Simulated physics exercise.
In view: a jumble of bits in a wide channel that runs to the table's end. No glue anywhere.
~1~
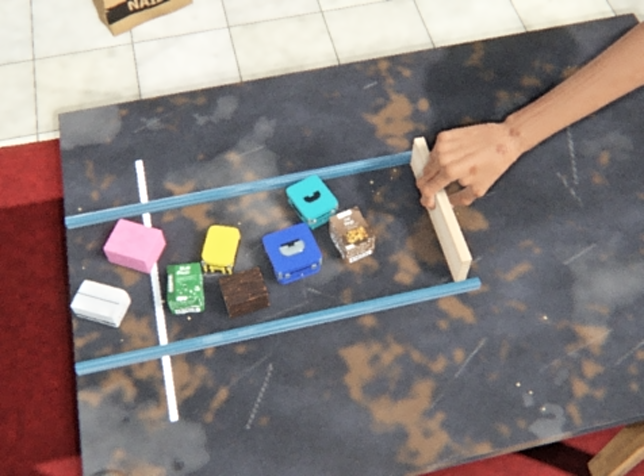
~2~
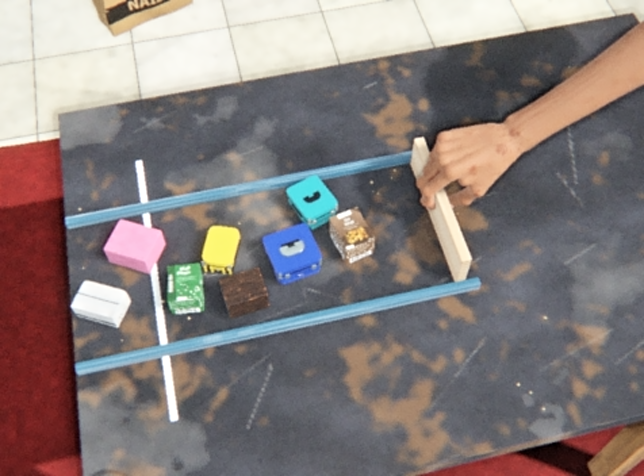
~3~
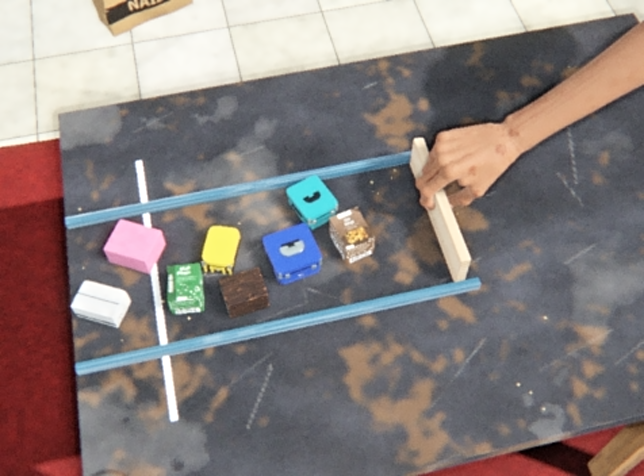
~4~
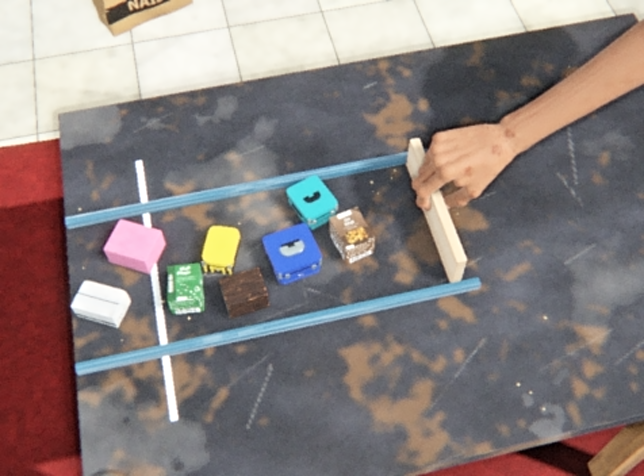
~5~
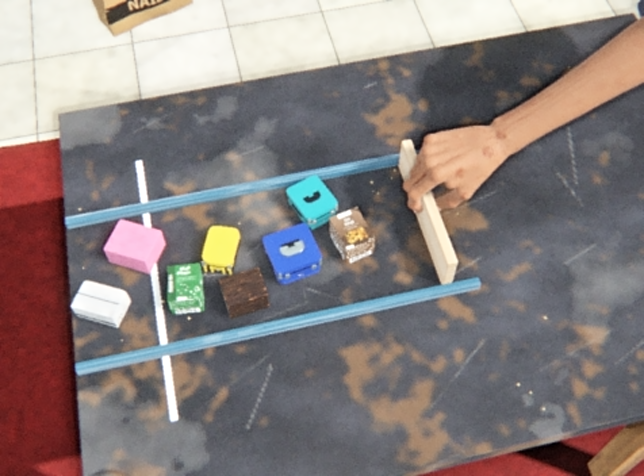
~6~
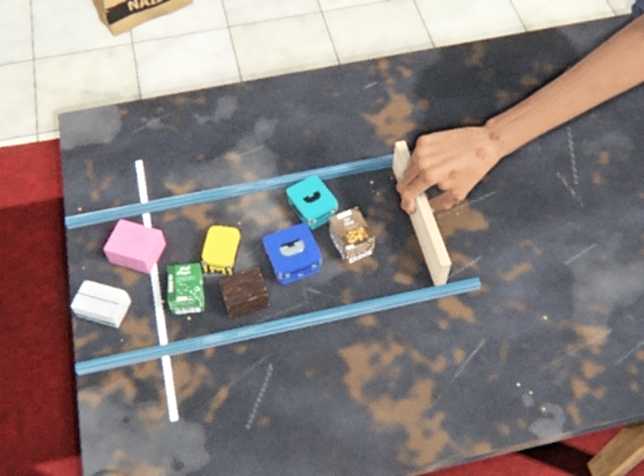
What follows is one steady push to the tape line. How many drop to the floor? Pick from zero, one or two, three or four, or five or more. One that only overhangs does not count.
Outcome: The number that fall off is one or two.
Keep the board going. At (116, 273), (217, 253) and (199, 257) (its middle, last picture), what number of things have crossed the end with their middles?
In that order 5, 0 and 1.
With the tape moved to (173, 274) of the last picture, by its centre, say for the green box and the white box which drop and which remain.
The green box holds on; the white box comes down.
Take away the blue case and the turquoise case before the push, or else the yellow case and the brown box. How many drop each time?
First 1, then 1.
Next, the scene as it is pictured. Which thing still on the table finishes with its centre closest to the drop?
That is the pink block.
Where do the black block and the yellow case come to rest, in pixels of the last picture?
About (143, 327), and the other about (95, 278).
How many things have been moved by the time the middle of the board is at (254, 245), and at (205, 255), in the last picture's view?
First 7, then 8.
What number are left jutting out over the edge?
1 of them.
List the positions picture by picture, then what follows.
White box (101, 304); pink block (135, 246); green box (186, 288); board (439, 208); tape (155, 278), in the first frame.
Pink block (135, 246); black block (244, 293), in the second frame.
Green box (186, 289); board (438, 208), in the third frame.
White box (101, 304); yellow case (222, 251), in the fourth frame.
Pink block (135, 246); brown box (352, 236), in the fifth frame.
White box (101, 304); pink block (135, 246); green box (186, 289); board (419, 212); tape (155, 278), in the sixth frame.
Soon after, none off yet; white box at rest near (101, 304); pink block at rest near (135, 246); green box at rest near (182, 289).
At rest, the number that fall off is one or two; fallen, green box and white box.
